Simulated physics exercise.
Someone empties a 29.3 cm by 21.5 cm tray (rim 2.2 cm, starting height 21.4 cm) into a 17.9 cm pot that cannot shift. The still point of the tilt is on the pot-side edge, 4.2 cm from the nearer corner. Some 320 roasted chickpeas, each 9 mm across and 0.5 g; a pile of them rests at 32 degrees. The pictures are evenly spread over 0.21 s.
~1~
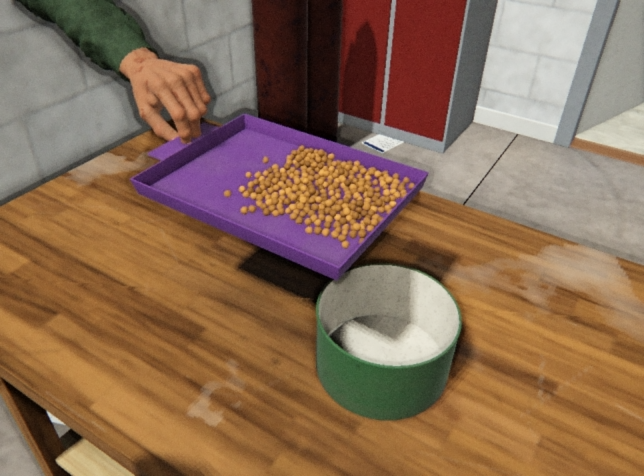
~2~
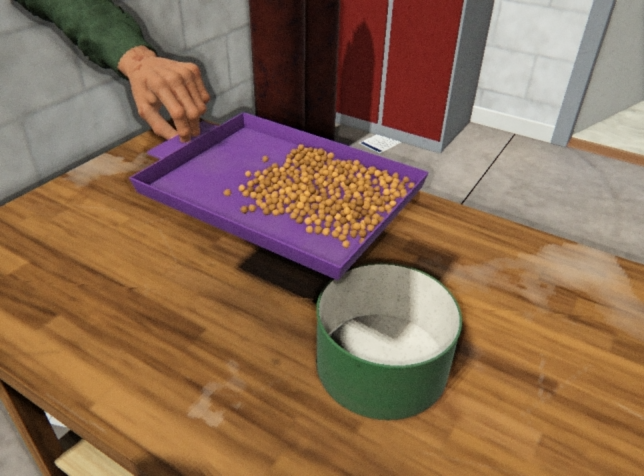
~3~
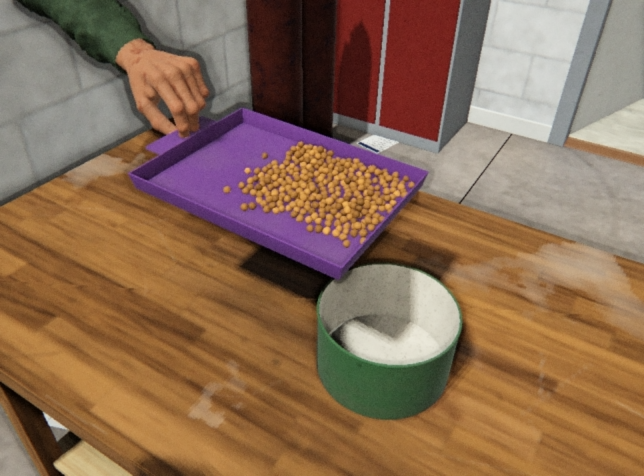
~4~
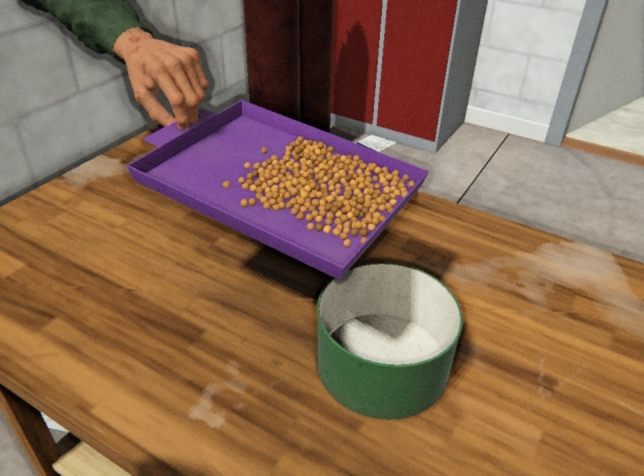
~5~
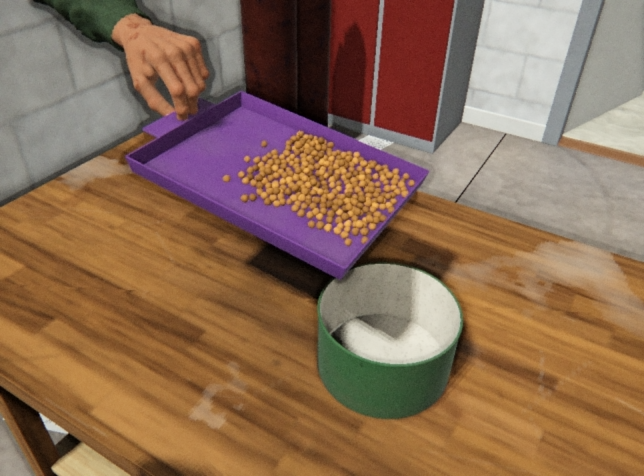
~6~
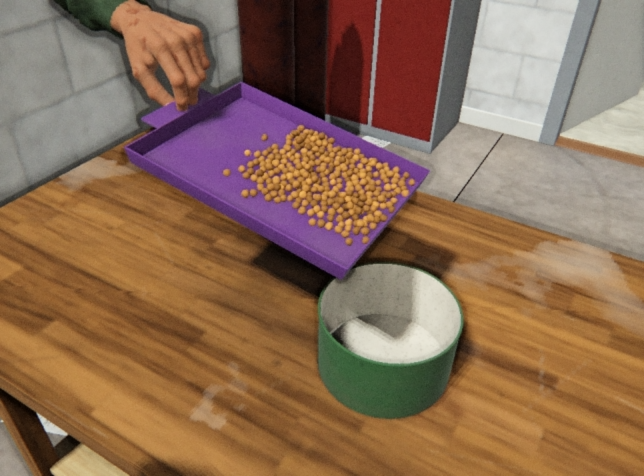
At first, a purple tray with a pile of small round tan pieces sits level above a wooden table, beside a green pot, with a hand at its far left handle. Then the hand slowly raises that end, tilting the tray slightly toward the pot while the pile keeps its place on it.
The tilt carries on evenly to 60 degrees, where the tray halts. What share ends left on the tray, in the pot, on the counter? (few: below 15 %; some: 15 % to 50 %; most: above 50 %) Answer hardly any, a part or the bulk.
Tray the bulk, pot hardly any, counter hardly any.
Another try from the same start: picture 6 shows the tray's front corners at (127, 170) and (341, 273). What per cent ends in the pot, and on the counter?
Pot 0, counter 20.
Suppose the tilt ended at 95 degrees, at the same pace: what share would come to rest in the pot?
In that case some 65 per cent.
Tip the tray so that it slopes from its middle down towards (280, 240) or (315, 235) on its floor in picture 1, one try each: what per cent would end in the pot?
Some 0 and 0 per cent.
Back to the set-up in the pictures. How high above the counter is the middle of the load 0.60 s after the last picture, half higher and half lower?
About 26 cm.
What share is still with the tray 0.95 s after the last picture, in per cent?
About 95 per cent.
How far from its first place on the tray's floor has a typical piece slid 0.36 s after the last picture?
Some 2 cm.
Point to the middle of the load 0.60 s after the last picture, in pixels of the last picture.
At about (373, 177).
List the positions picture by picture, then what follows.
In the first frame, tray tilt 0 degrees, front corners at (136, 178) and (338, 264); middle of the pieces at (321, 188); pot at (388, 310).
In the second frame, tray tilt 0 degrees, front corners at (135, 177) and (339, 264); middle of the pieces at (321, 188).
In the third frame, tray tilt 2 degrees, front corners at (134, 173) and (340, 264); middle of the pieces at (321, 186).
In the fourth frame, tray tilt 4 degrees, front corners at (132, 165) and (342, 264), lowest corner right front; middle of the pieces at (321, 183).
In the fifth frame, tray tilt 7 degrees, front corners at (131, 156) and (343, 264), lowest corner right front; middle of the pieces at (322, 179).
In the sixth frame, tray tilt 10 degrees, front corners at (130, 147) and (345, 265), lowest corner right front; middle of the pieces at (322, 176); pot at (390, 308).
Then, 0.36 s after the last picture, tilt 34 degrees; the tray holds 100 %, the pot 0 %.
Then, 0.60 s after the last picture, tilt 50 degrees; the tray holds 100 %, the pot 0 %.
Then, 0.95 s after the last picture, tilt 60 degrees; the tray holds 95 %, the pot 5 %.
In the end, tray 95 %, pot 5 %, counter 0 %.
